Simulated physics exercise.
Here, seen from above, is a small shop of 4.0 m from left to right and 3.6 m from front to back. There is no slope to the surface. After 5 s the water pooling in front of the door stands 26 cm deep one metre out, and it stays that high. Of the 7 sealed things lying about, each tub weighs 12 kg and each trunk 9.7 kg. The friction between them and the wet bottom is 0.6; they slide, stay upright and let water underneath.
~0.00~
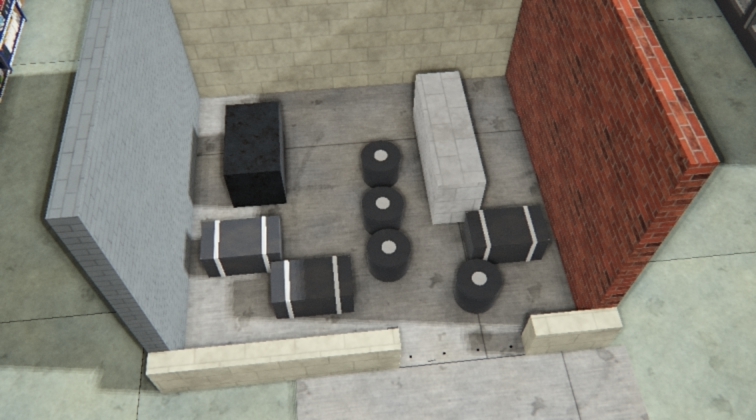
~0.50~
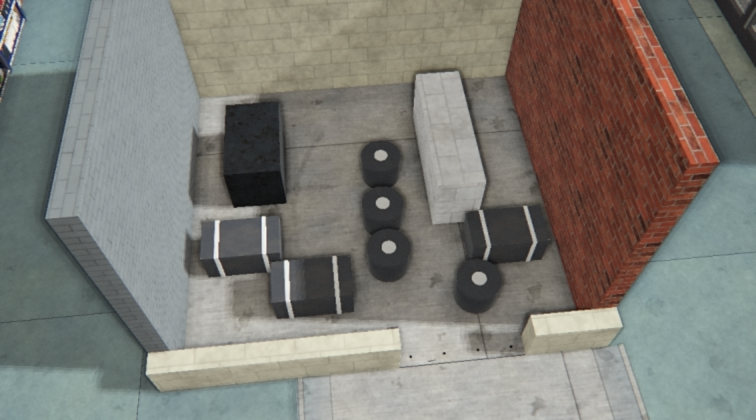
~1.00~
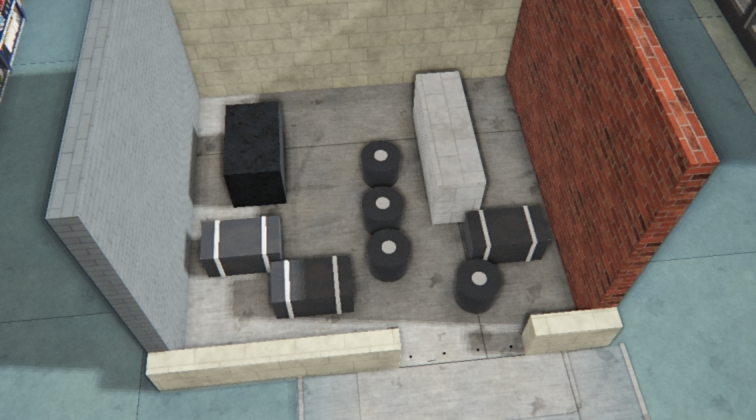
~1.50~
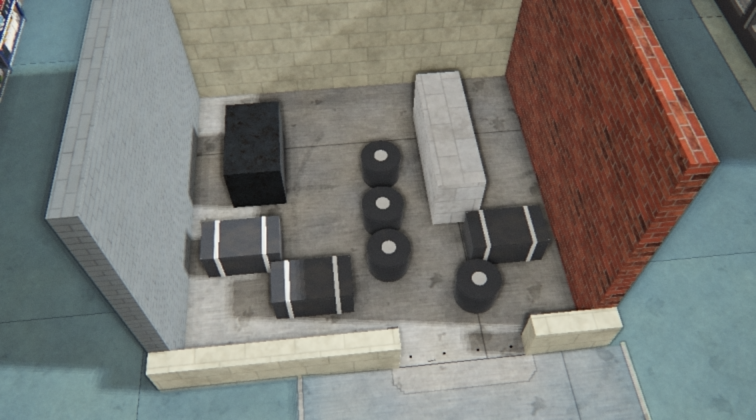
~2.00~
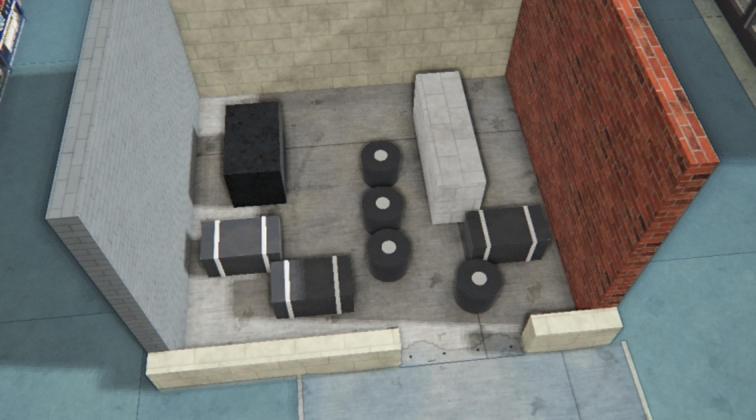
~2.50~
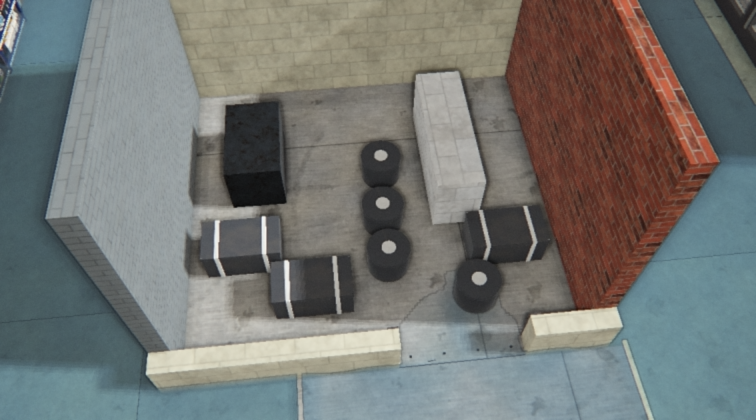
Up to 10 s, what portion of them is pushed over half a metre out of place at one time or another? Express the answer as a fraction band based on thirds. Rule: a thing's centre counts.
The band is at least two thirds.
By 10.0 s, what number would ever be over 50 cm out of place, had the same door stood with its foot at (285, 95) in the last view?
You'd get 7 in that case.
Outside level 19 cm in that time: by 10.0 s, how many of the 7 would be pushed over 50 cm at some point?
Count under that change: 5.
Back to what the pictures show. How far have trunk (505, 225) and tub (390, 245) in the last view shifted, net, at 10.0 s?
200 cm and 150 cm respectively.
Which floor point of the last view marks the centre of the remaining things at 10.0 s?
The centre is close to (351, 224).
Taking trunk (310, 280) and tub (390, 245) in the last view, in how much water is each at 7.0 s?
First roughly 2 cm, second roughly 5 cm.
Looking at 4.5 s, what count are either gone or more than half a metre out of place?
It comes to 0.
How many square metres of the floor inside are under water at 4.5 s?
I'd estimate close to 5.0 m2.
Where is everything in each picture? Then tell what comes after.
The first frame shows a tub at (383, 203) rests on the ground; a tub at (389, 247) rests on the ground; water covers 0.0 m2; 0 of 7 have shifted.
The second frame shows a tub at (383, 203), on the bottom; a tub at (389, 247), on the bottom; 0.0 m2 under water; 0 of 7 have shifted.
The third frame shows a tub at (383, 203), on the bottom; a tub at (389, 247) rests on the ground; water covers 0.0 m2; 0 of 7 have shifted.
The fourth frame shows a tub at (383, 203), on the bottom; a tub at (389, 247) rests on the ground; water covers 0.0 m2; 0 of 7 have shifted.
The fifth frame shows a tub at (383, 203), on the bottom; a tub at (389, 247) rests on the ground; 0.0 m2 under water; 0 of 7 have shifted.
The sixth frame shows a tub at (383, 203), on the bottom; a tub at (389, 247) rests on the ground; 0.4 m2 under water; 0 of 7 have shifted.
After 3.5 s 0 of 7 are over 50 cm from their spots; 0 afloat.
After 4.5 s 0 of 7 are over 50 cm from their spots; 0 afloat.
After 7.0 s 5 of 7 are over 50 cm from their spots; 2 afloat.
After 10.0 s 5 of 7 are over 50 cm from their spots, and 6 have been at some point; 6 afloat.
